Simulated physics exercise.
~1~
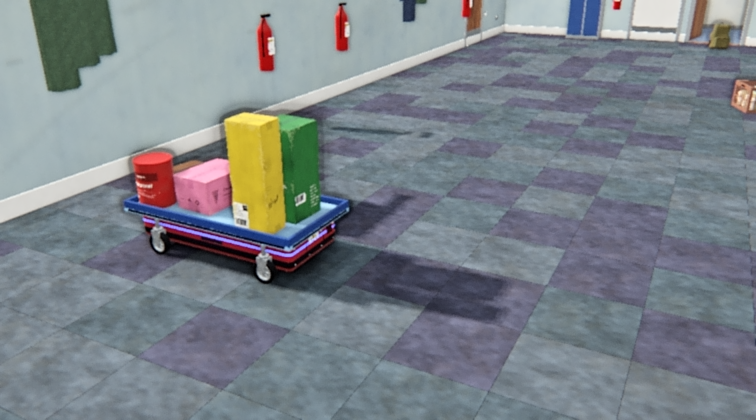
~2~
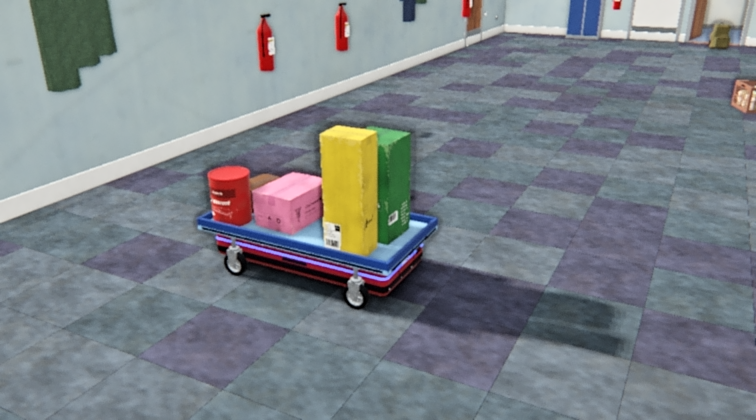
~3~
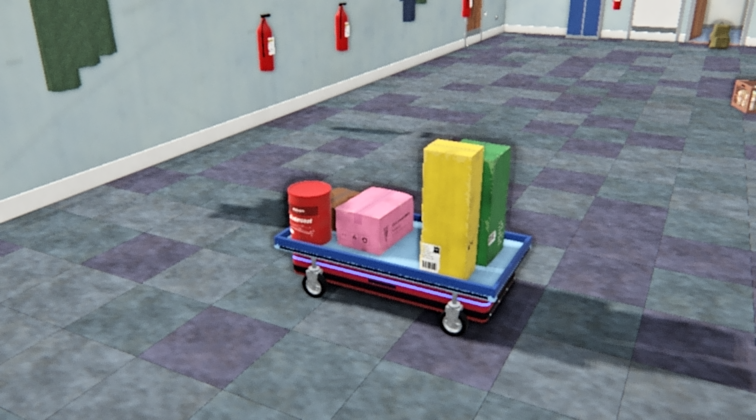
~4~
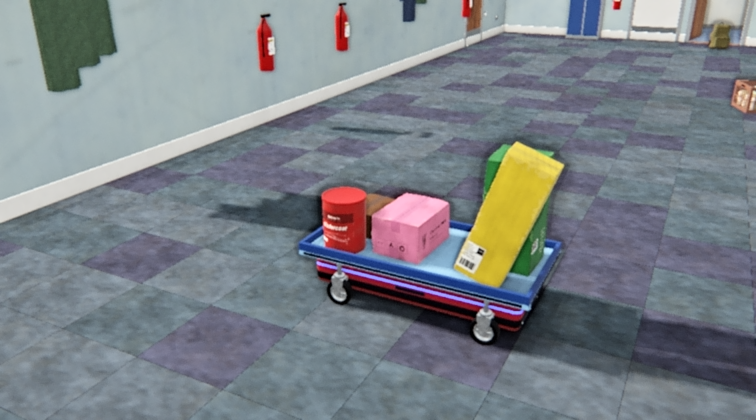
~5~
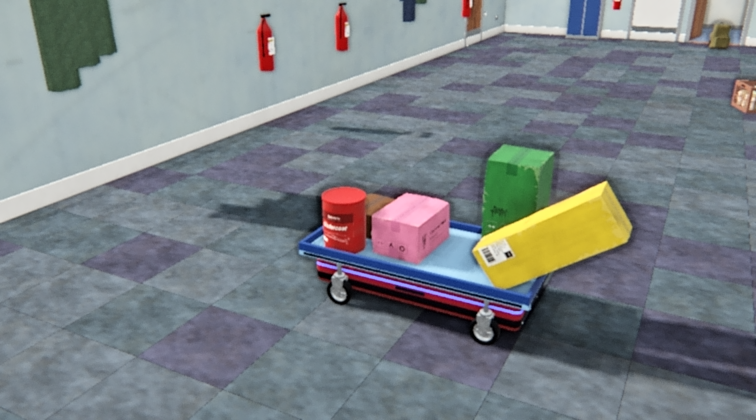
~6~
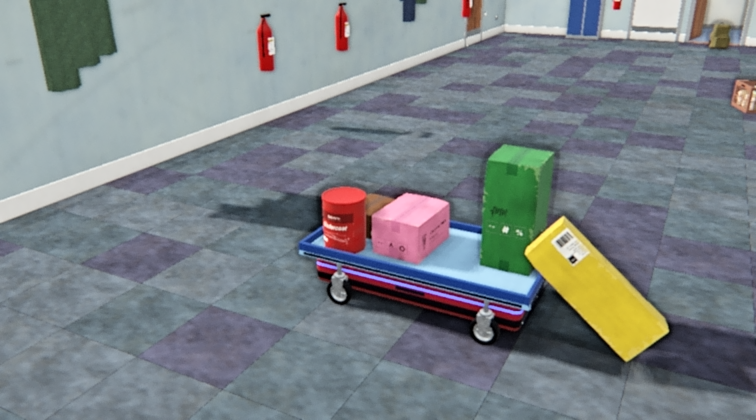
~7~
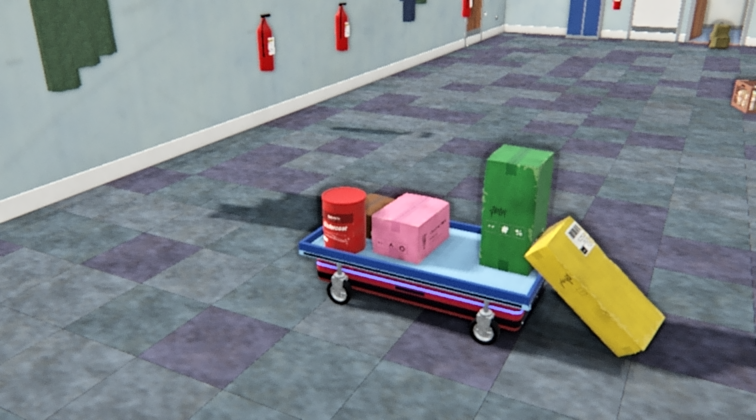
Tall yellow box toppling forward off a blue cart as it rolls right and stops, ending propped against its edge, green box upright.
